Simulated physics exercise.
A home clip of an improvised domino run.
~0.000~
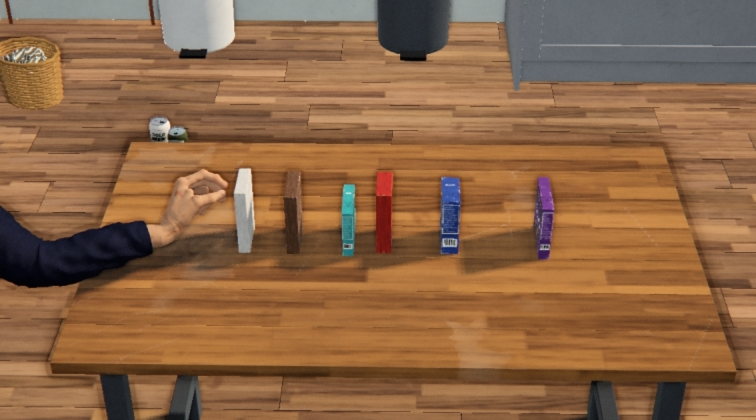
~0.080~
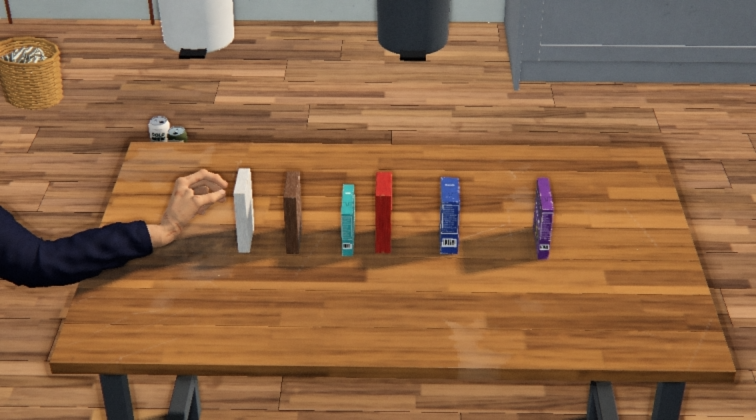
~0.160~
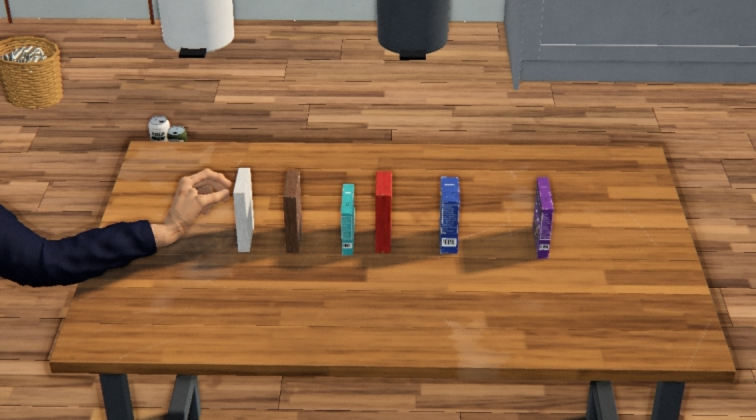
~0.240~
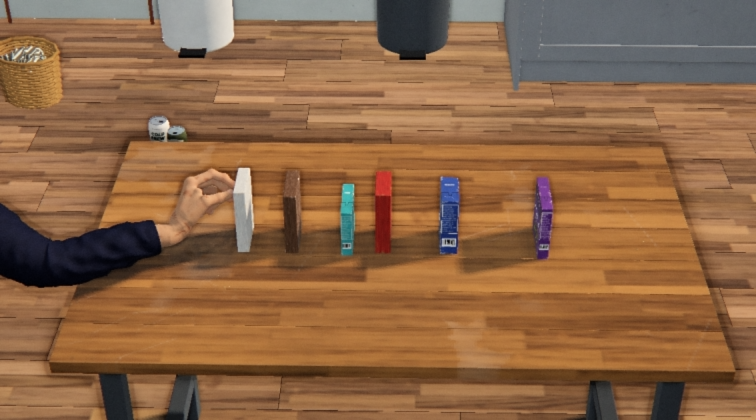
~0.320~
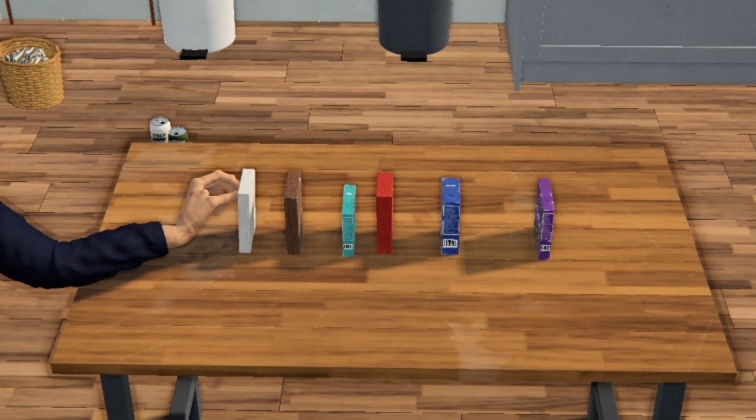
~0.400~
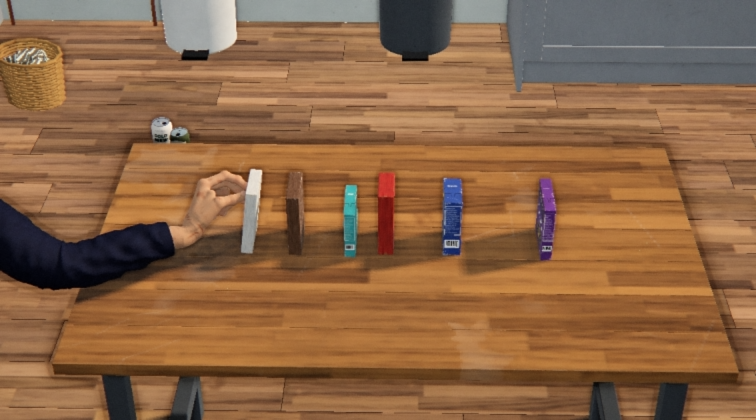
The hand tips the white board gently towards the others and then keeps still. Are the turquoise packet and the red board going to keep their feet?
The turquoise packet topples; the red board topples.
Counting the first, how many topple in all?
5 of them.
After 0.80 s, white board 55° over; brown board turned 31° from how it was put.
After 1.00 s, white board 73° over; turquoise packet turned 44° from how it was put near (371, 224); red board turned 23° from how it was put near (401, 214); brown board turned 67° from how it was put.
After 1.20 s, white board 75° over; red board on its side near (429, 231); turquoise packet turned 66° from how it was put near (380, 229); blue packet on its side.
After 1.30 s, white board 75° over; red board on its side near (432, 237); turquoise packet turned 67° from how it was put near (381, 230); blue packet on its side.
In the end (3.7 s), toppled on the table, red board, blue packet, turquoise packet and brown board. At the end, from the last picture's camera, turquoise packet near (381, 230), red board near (432, 237).
